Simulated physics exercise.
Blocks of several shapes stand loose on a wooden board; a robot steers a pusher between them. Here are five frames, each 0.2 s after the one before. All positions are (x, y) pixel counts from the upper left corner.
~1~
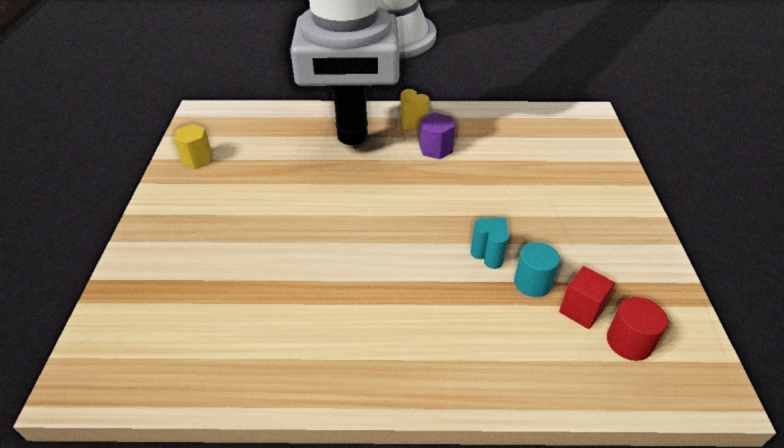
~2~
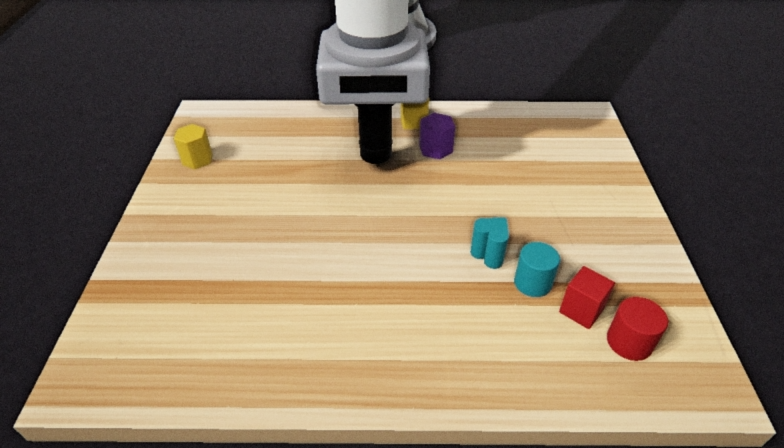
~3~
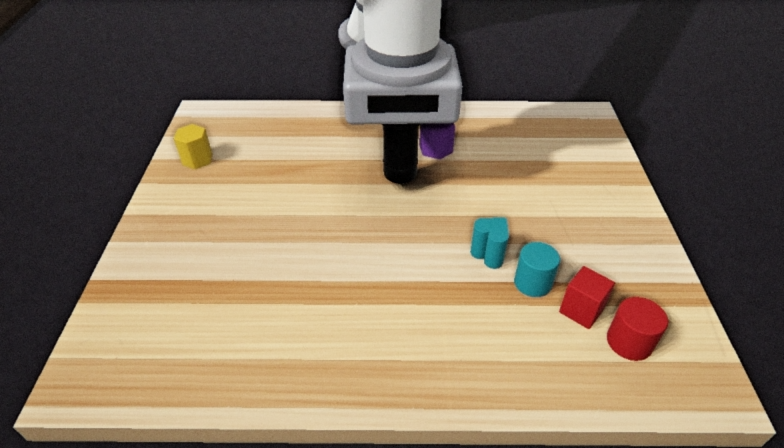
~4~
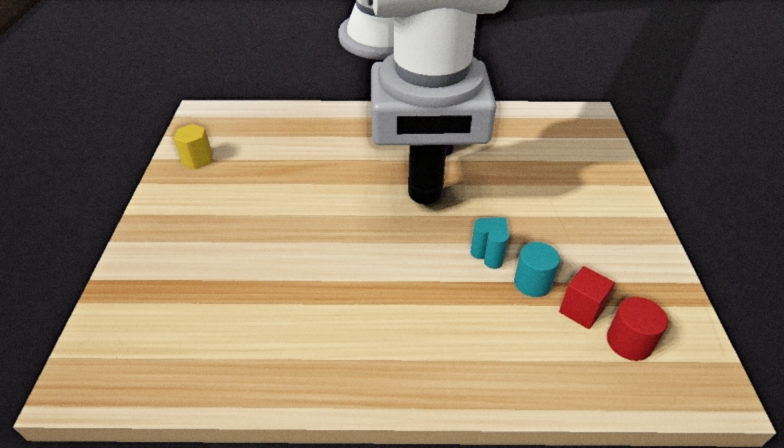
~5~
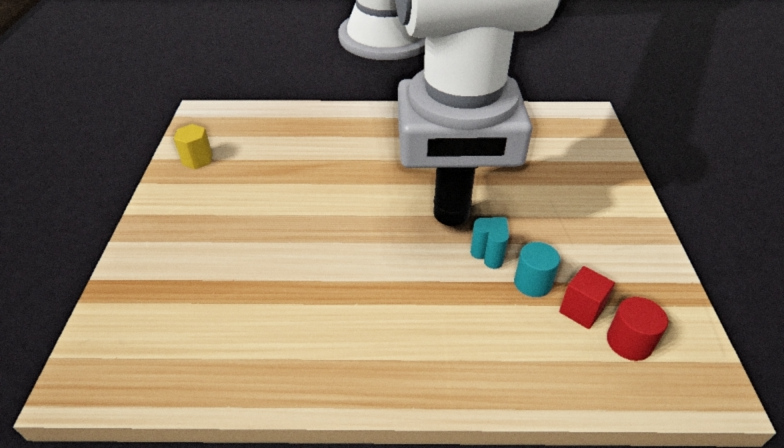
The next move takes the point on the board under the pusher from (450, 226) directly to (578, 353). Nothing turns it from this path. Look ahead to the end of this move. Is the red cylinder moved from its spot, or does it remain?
Stays where it is.
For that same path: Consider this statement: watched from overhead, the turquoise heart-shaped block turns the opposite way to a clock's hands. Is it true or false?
My answer: True.
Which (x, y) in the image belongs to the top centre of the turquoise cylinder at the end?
My best guess is (584, 260).
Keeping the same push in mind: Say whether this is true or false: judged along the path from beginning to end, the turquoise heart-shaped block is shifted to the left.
True - the claim holds.
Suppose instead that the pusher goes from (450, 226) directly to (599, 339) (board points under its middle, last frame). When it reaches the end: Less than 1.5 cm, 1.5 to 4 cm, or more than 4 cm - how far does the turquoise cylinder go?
More than 4 cm.
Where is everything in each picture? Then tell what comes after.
In the first picture, tip of the pusher (353, 137), middles of tops, turquoise heart-shaped block (494, 227), turquoise cylinder (541, 255), red four-sided block (592, 283), red cylinder (644, 314).
In the second picture, pusher (376, 155), nothing pushed.
In the third picture, pusher (400, 174), nothing pushed.
In the fourth picture, pusher (425, 194), nothing pushed.
In the fifth picture, pusher (451, 215), turquoise heart-shaped block (494, 227), turquoise cylinder (541, 255), red four-sided block (592, 283), red cylinder (644, 314).
The first path, step by step. One third of the way, pusher (488, 253); turquoise heart-shaped block (527, 247), turned 45° anticlockwise; turquoise cylinder (565, 264); red four-sided block (597, 286).
Two thirds of the way, pusher (532, 295); turquoise heart-shaped block (550, 252), turned 120° anticlockwise; turquoise cylinder (584, 260); red four-sided block (604, 290), turned 15° clockwise.
At the end, pusher (582, 343); turquoise heart-shaped block (550, 252), turned 120° anticlockwise; turquoise cylinder (584, 260); red four-sided block (604, 290), turned 15° clockwise; red cylinder unmoved.
